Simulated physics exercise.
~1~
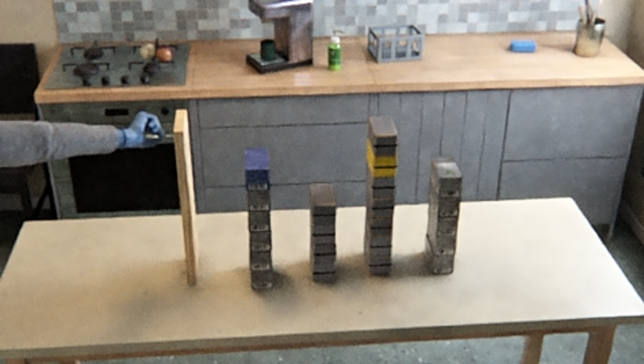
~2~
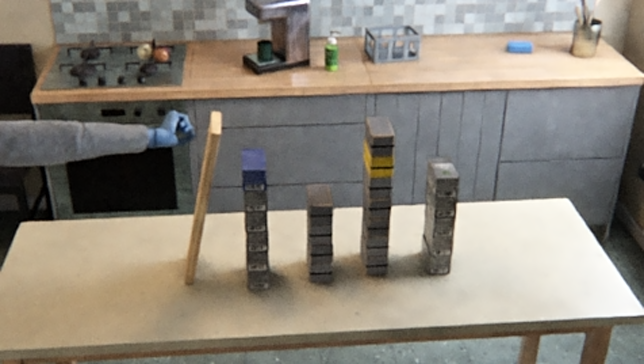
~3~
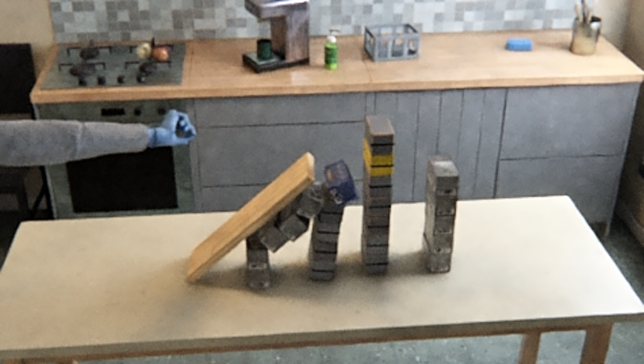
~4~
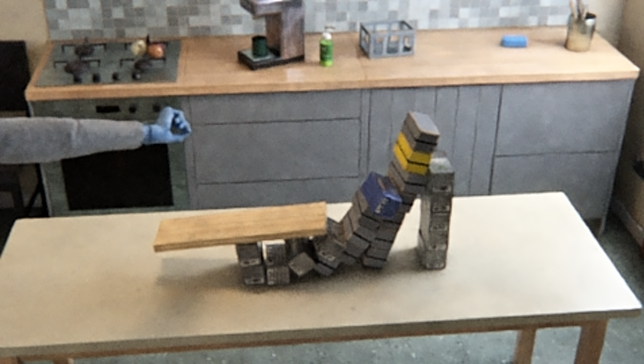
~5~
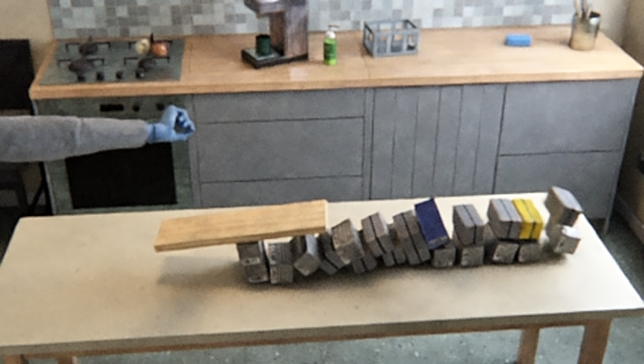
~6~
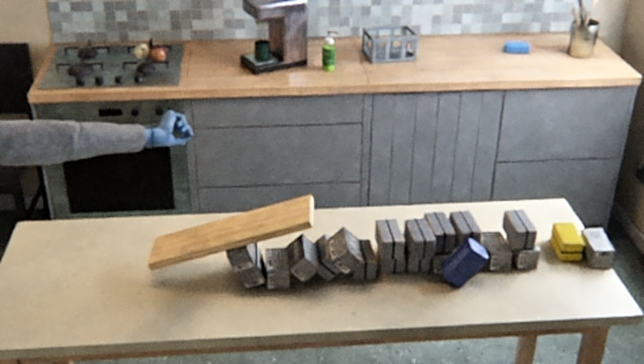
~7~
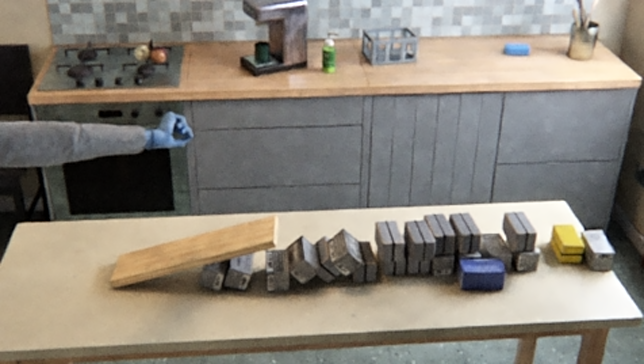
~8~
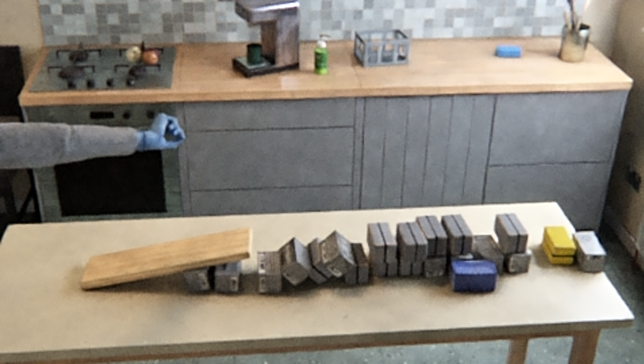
At the start, a gloved hand holds a wooden board upright on a table, left of four separate columns of dark blocks, one topped with blue and another with a yellow block near its top. The board tips right and, with the hand no longer touching it, falls onto the first column, throwing the blue block against the next. The columns topple rightward in turn, spilling yellow toward the far end. The blue block tumbles to the front as the board slides back left. Finally, the board rests slanted on fallen blocks, with nearly everything strewn in a long row.
